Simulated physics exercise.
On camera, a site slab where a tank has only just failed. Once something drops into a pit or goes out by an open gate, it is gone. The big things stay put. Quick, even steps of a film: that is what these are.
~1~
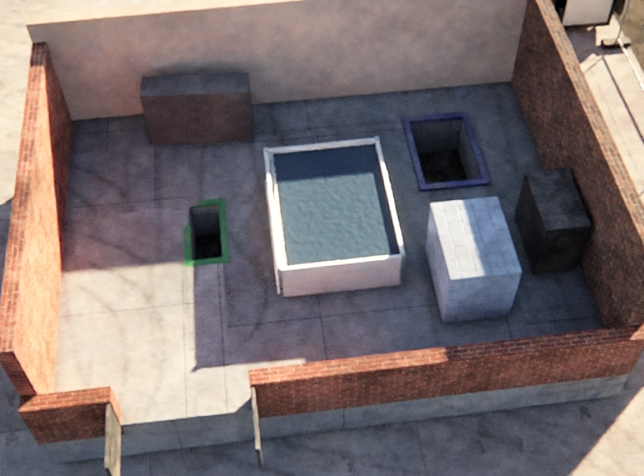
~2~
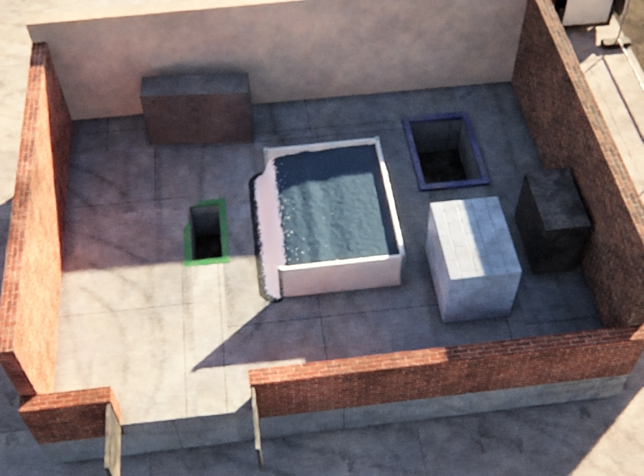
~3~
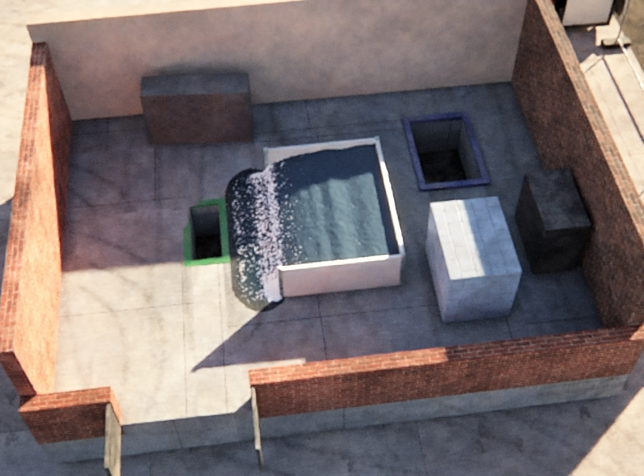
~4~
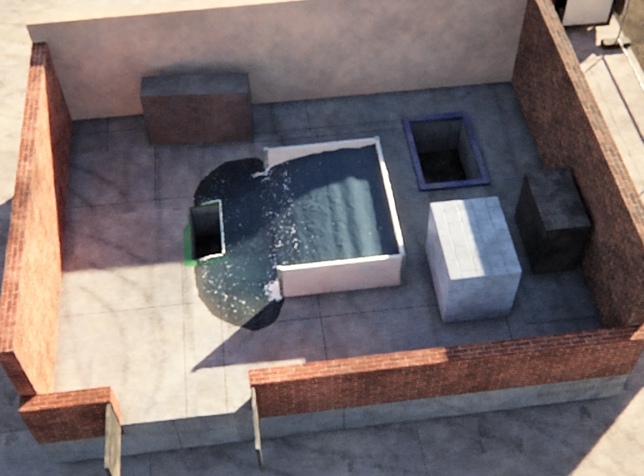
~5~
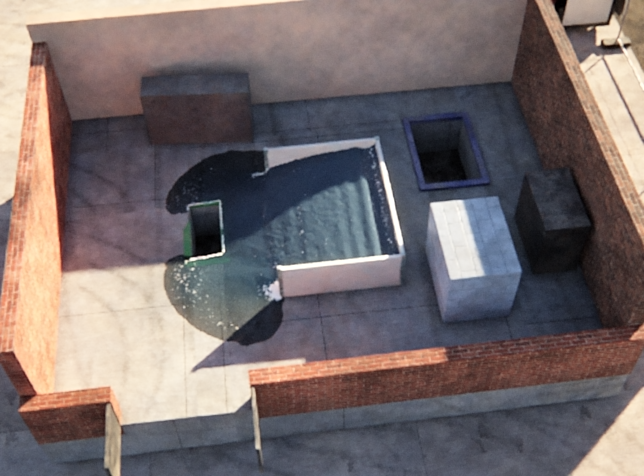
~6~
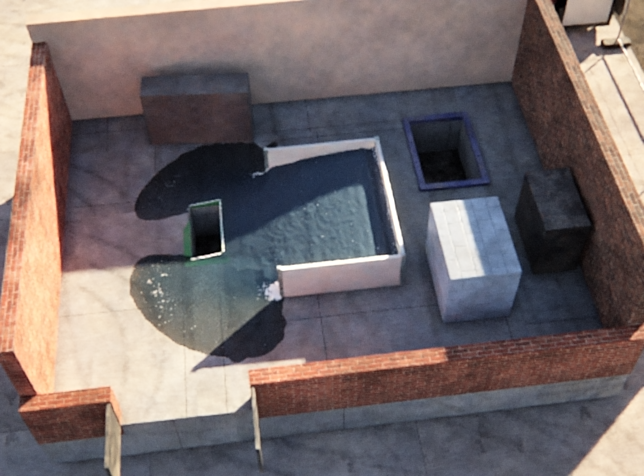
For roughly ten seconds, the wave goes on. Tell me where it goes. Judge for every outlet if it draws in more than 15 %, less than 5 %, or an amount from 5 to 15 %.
My call: The gate draws in from 5 to 15 %; the green pit draws in more than 15 %; the blue pit draws in less than 5 %.
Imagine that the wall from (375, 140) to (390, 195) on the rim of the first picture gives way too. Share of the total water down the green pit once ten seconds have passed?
That would be green at 0 percent.
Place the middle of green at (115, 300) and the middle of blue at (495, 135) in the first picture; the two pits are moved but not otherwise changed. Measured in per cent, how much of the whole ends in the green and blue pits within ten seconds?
The green pit takes around 35 percent, while the blue pit takes around 2 percent.
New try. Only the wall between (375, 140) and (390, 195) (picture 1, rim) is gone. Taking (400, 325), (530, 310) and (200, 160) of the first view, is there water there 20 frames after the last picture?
Unsoaked, then soaked, then unsoaked.
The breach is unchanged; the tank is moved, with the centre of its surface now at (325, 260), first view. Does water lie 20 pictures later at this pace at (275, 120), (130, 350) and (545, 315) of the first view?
One after the other: Dry, flooded, clear.
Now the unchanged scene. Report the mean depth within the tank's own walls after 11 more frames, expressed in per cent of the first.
About 30 per cent.
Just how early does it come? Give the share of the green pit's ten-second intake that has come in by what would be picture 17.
Some 55 in a hundred.
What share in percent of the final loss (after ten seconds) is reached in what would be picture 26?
Near 60 %.
A moment on, water covers 35 % of the floor; the gate 0 %, the green pit 17 %, the blue pit 0 %.
Next, water covers 40 % of the floor; the gate 1 %, the green pit 28 %, the blue pit 0 %.
Then, water covers 45 % of the floor; the gate 3 %, the green pit 35 %, the blue pit 0 %.
Later, water covers 55 % of the floor; the gate 7 %, the green pit 44 %, the blue pit 0 %.
In the end, water covers 75 % of the floor; the gate 11 %, the green pit 52 %, the blue pit 0 %.
